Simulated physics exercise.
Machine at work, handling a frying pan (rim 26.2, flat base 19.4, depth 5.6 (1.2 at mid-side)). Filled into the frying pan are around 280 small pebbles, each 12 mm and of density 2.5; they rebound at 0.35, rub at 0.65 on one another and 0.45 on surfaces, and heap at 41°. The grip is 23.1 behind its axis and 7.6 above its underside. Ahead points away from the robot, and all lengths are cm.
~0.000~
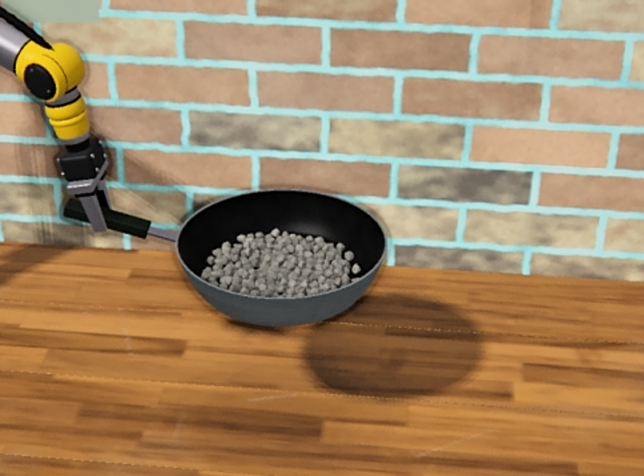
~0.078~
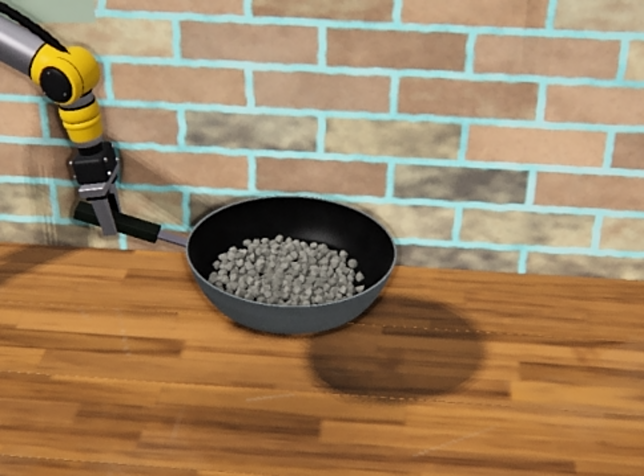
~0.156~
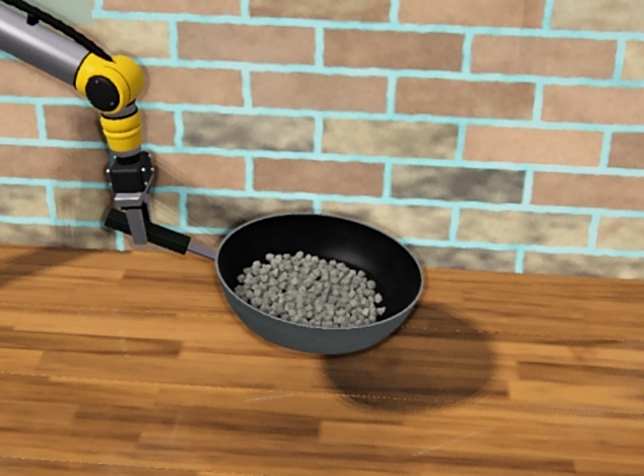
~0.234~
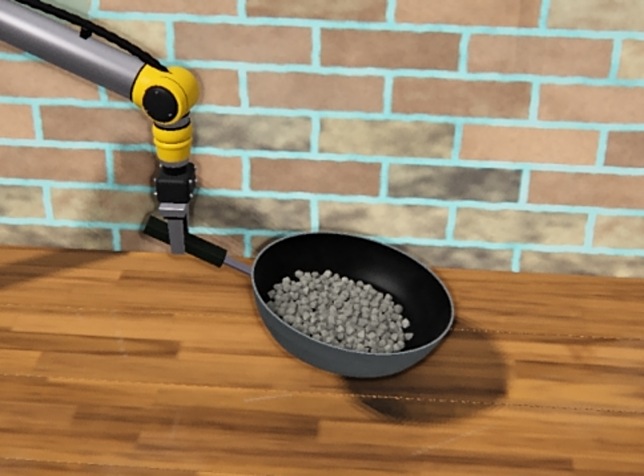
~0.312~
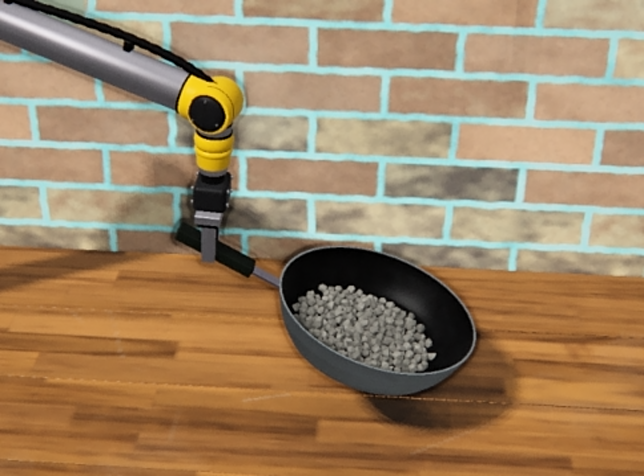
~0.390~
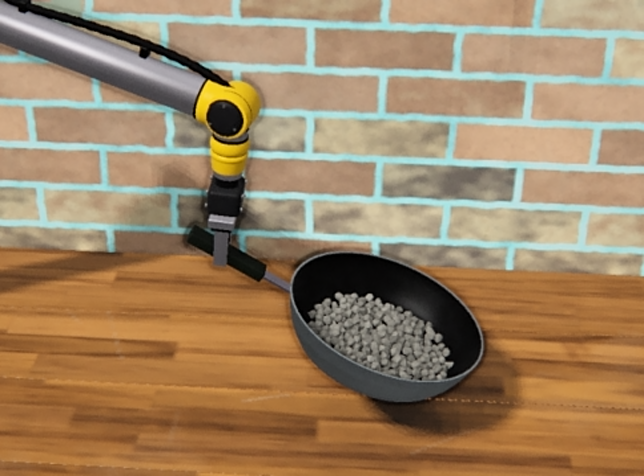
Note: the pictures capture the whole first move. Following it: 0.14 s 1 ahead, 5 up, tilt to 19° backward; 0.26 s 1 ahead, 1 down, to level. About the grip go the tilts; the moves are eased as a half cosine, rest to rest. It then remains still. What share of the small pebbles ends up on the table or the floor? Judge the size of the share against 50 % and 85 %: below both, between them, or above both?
Between them.
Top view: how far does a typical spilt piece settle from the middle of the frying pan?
26 cm or so.
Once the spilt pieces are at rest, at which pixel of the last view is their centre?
I'd point to somewhere close to (593, 428).
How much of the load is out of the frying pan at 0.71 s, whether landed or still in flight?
Running total: Approx. 100 %.
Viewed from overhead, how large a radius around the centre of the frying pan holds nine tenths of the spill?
That's near 40 cm.
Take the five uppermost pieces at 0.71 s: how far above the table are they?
68 cm, roughly.
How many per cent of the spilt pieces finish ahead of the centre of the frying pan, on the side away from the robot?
Around 100 percent.
After 0.55 s, tilted 19° backward, highest piece 47 above the table; 266 in the frying pan, 15 in flight or on a rim.
After 0.71 s, tilted 4° backward, highest piece 70 above the table; 6 in the frying pan, 275 in flight or on a rim.
After 0.99 s, level, highest piece 49 above the table; 67 on the table or floor, 51 in the frying pan, 163 in flight or on a rim.
After 2.04 s, level, highest piece 25 above the table; 215 on the table or floor, 66 in the frying pan.
At rest, 215 on the table or floor, 66 in the frying pan. That is 77 % on the table or floor.
